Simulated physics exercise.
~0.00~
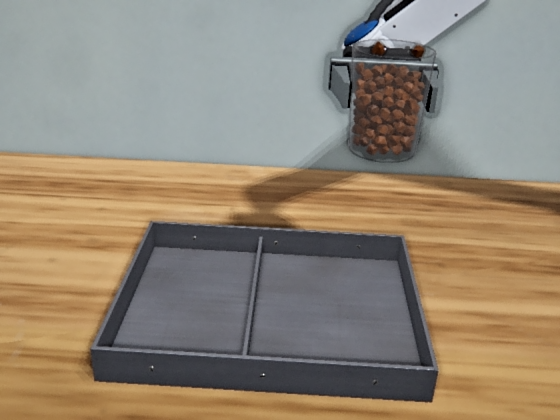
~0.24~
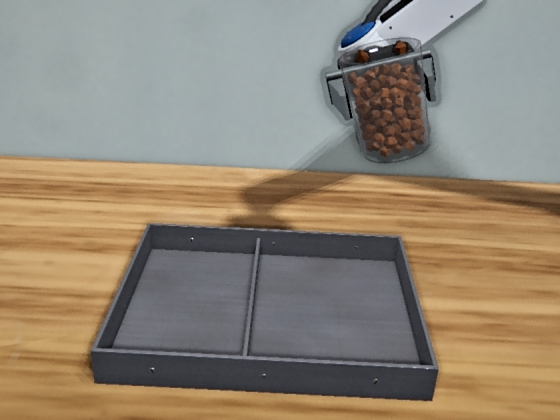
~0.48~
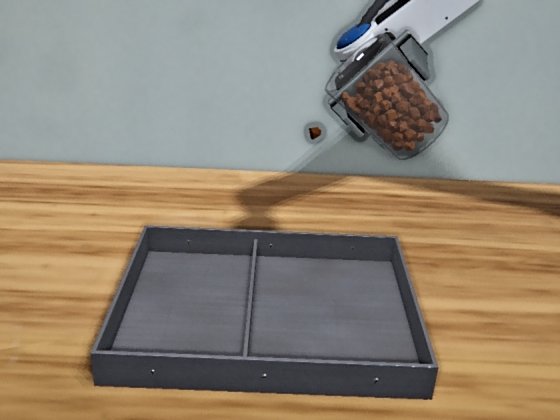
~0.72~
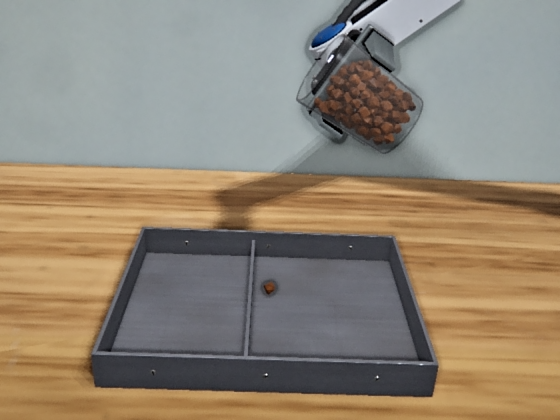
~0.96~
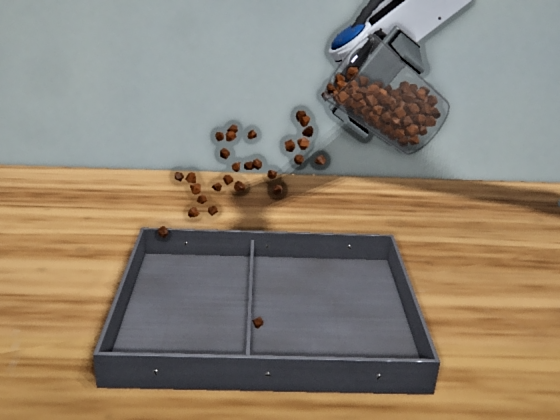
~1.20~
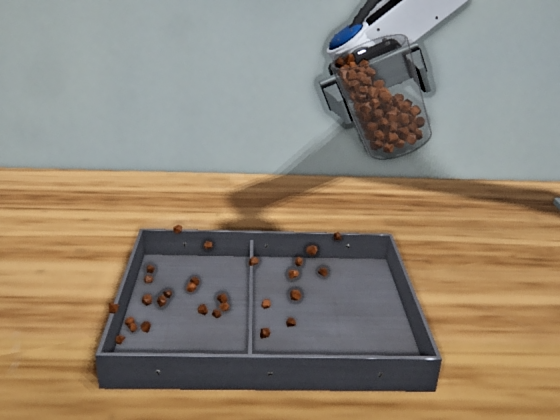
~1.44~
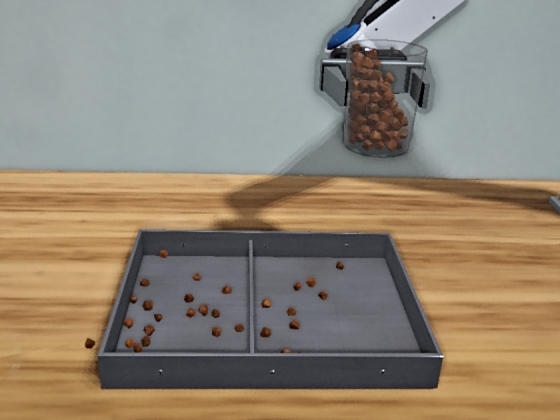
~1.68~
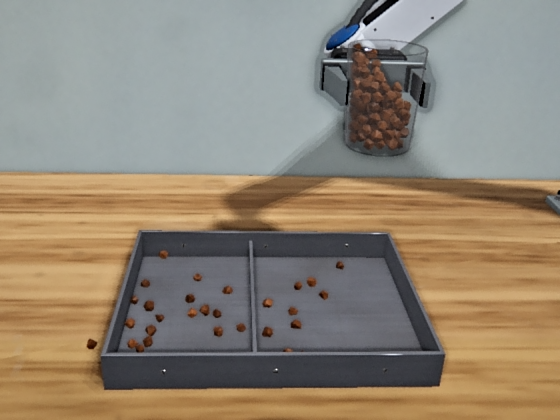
The footage shows a robot arm tilting a clear tumbler of brown pellets above a divided grey tray on a wooden table, spilling some into both compartments, before turning it upright, still mostly full, with one pellet lying outside the tray.
